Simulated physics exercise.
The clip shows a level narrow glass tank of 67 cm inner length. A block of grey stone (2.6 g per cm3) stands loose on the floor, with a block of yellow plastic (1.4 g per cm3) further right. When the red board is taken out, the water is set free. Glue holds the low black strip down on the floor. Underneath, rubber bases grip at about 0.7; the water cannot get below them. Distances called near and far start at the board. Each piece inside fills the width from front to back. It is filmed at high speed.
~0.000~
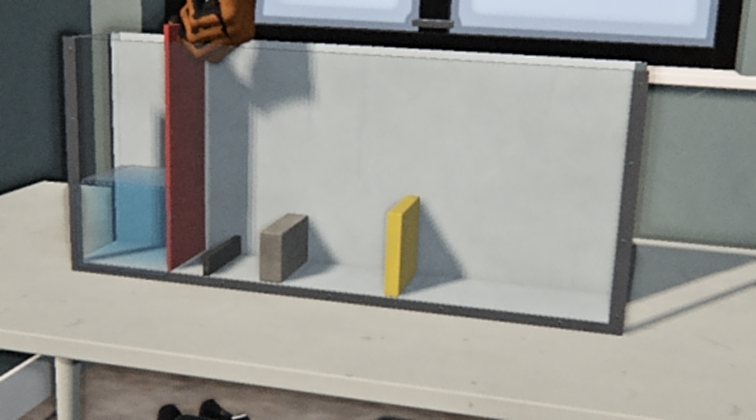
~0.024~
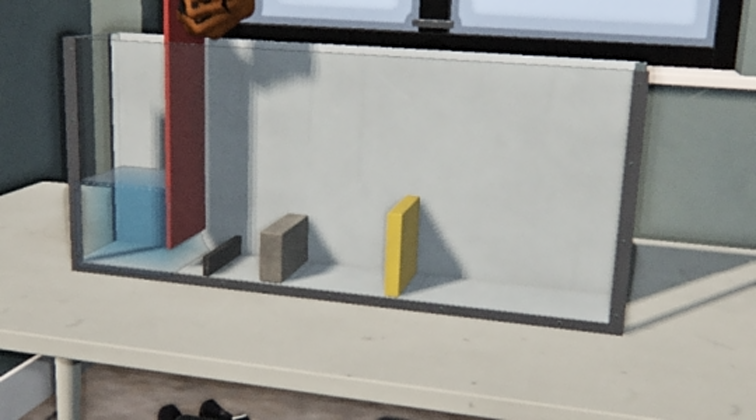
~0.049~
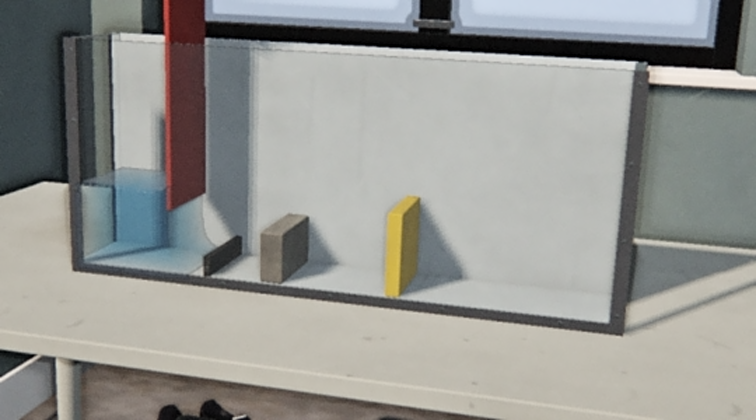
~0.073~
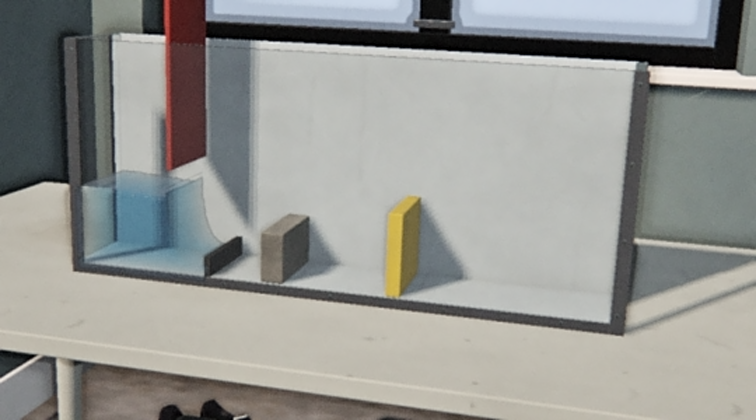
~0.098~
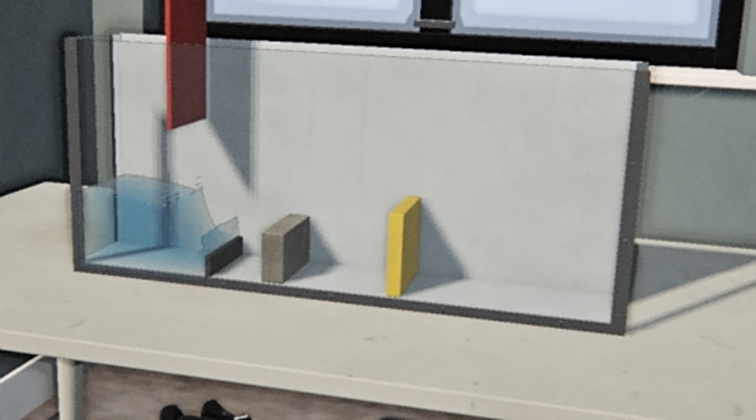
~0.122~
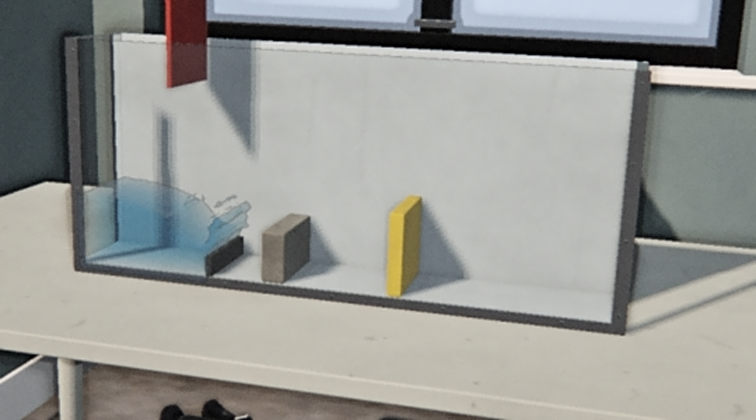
A red board is lifted by a gloved hand inside a narrow glass tank, and blue water spreads right from the left end, splashing up over a low dark strip while the grey and yellow blocks stand still.
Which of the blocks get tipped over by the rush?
In order: The first block will stay vertical. The second will go down.
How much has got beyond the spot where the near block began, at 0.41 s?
Roughly 8 percent of it.
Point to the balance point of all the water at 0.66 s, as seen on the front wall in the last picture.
Around (184, 256).
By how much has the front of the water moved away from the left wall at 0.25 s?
Roughly 34 cm out.
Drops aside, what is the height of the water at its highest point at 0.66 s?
Peak height: Approx. 5.0 cm.
After 0.25 s the front has run 34 cm from the left wall, the near block is upright and the far block is upright.
After 0.41 s the near block is upright and the far block leans 9°.
After 0.66 s the near block is upright and the far block lies flat.
In the end the near block is upright and the far block lies flat; 1 per cent of the water is past where the far block first stood.
